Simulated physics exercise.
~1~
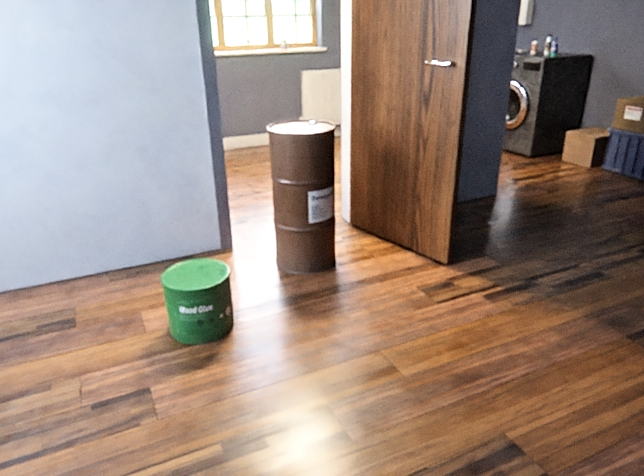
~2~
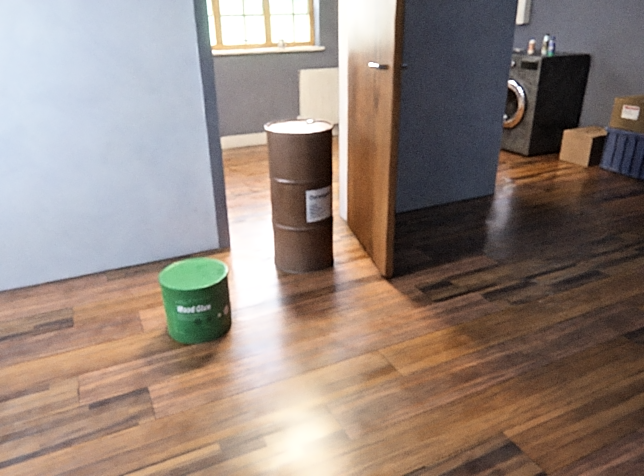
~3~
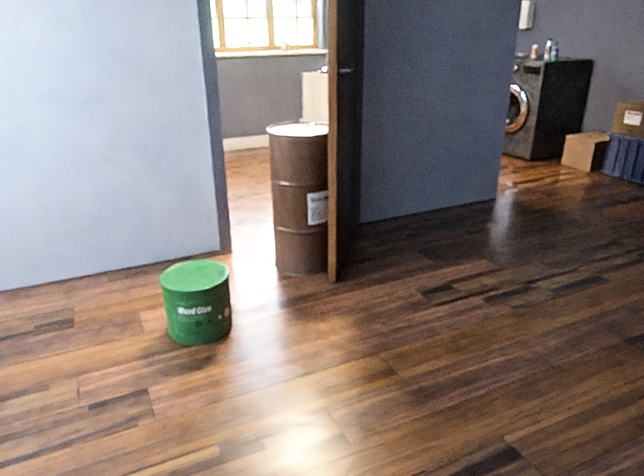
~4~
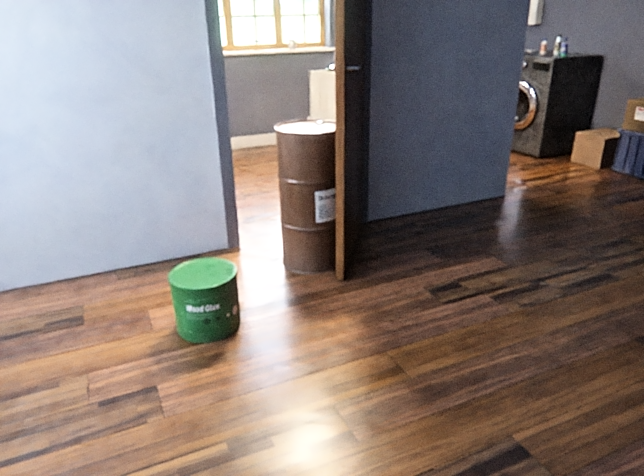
A brown wooden door stands wide open in a grey-walled home with glossy plank flooring, seen from slightly above by a gently swaying camera. A tall brown drum stands in the doorway, with a green pail on the floor to its left and a bright window beyond. At the far right are a dark washing machine and cardboard boxes. With nobody in view, the door swings leftward toward the drum, its broad face narrowing until it appears nearly edge-on. It ends still partly open beside the drum, whose right side it overlaps, while drum and pail remain in place.
